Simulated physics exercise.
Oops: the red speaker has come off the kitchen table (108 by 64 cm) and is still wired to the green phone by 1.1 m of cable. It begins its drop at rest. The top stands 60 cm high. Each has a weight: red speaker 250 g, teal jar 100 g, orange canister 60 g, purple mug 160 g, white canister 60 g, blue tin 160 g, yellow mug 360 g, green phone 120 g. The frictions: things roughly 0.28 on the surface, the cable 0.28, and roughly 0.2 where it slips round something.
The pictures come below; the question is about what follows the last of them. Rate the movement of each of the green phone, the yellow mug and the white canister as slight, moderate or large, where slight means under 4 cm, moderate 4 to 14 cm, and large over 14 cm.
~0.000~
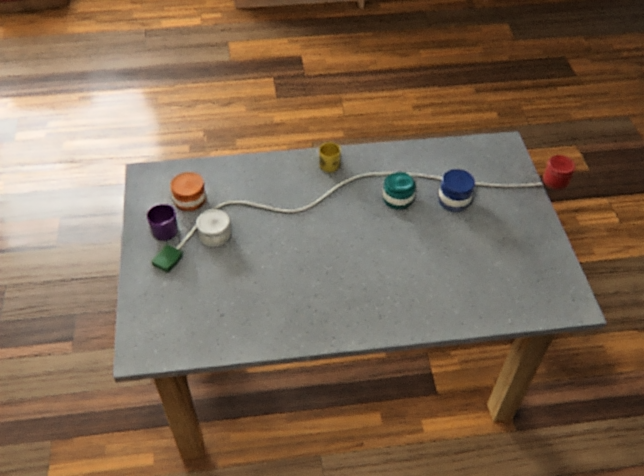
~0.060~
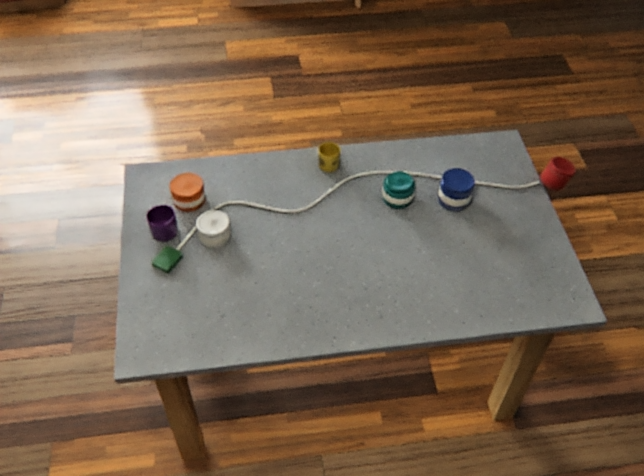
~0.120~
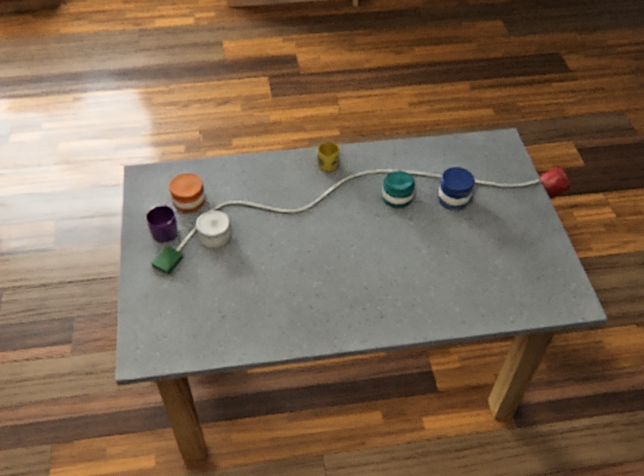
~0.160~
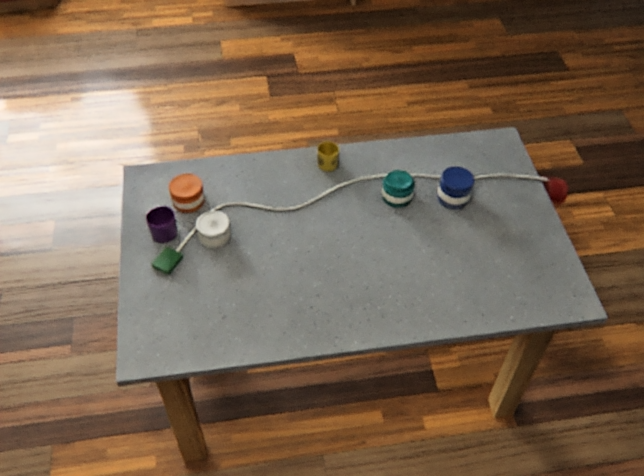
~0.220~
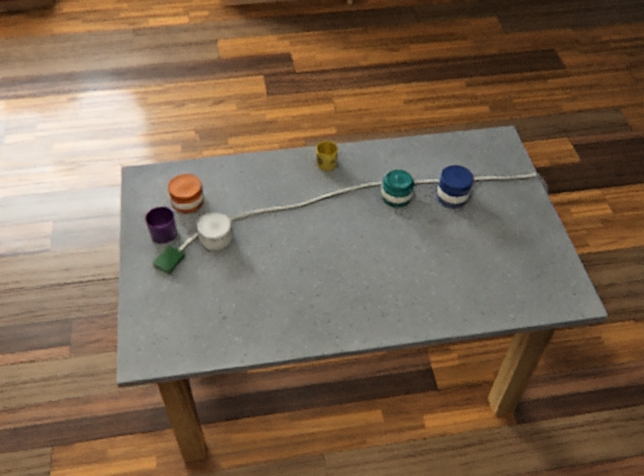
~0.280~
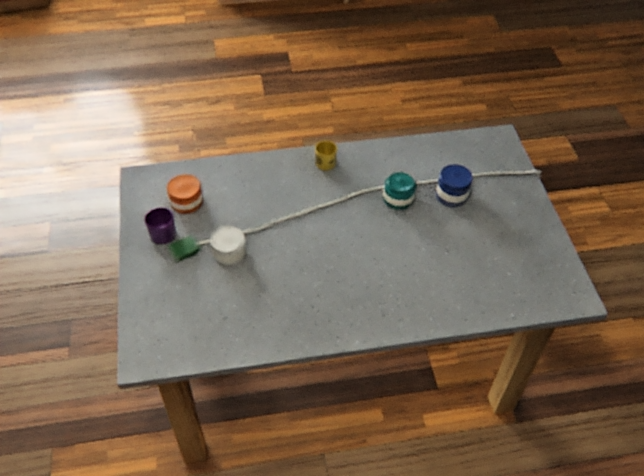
Ratings - green phone: Large; yellow mug: Slight; white canister: Large.
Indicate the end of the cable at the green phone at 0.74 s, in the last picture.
At about pixel (419, 162).
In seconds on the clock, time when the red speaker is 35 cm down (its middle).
It happens at 0.44 seconds on the clock.
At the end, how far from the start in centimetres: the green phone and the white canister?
The green phone ended up over the edge, and the white canister about 25 cm from where it began.
At 0.5 s, the cable's tail end at (303, 193); green phone 35 cm off its start, white canister 23 cm off its start, red speaker over the edge.
At 0.7 s, the cable's tail end at (419, 162); green phone 68 cm off its start, white canister 25 cm off its start, red speaker over the edge.
At 1.0 s, the cable's tail end at (492, 143); green phone 90 cm off its start at (480, 137), white canister 25 cm off its start at (280, 289), red speaker over the edge.
At 1.2 s, the cable's tail end at (521, 144); green phone on its side, 101 cm off its start, white canister 25 cm off its start, red speaker over the edge.
At 2.4 s, the cable has left the top; green phone over the edge, white canister 25 cm off its start at (280, 289), yellow mug 0 cm off its start at (326, 148), red speaker over the edge.
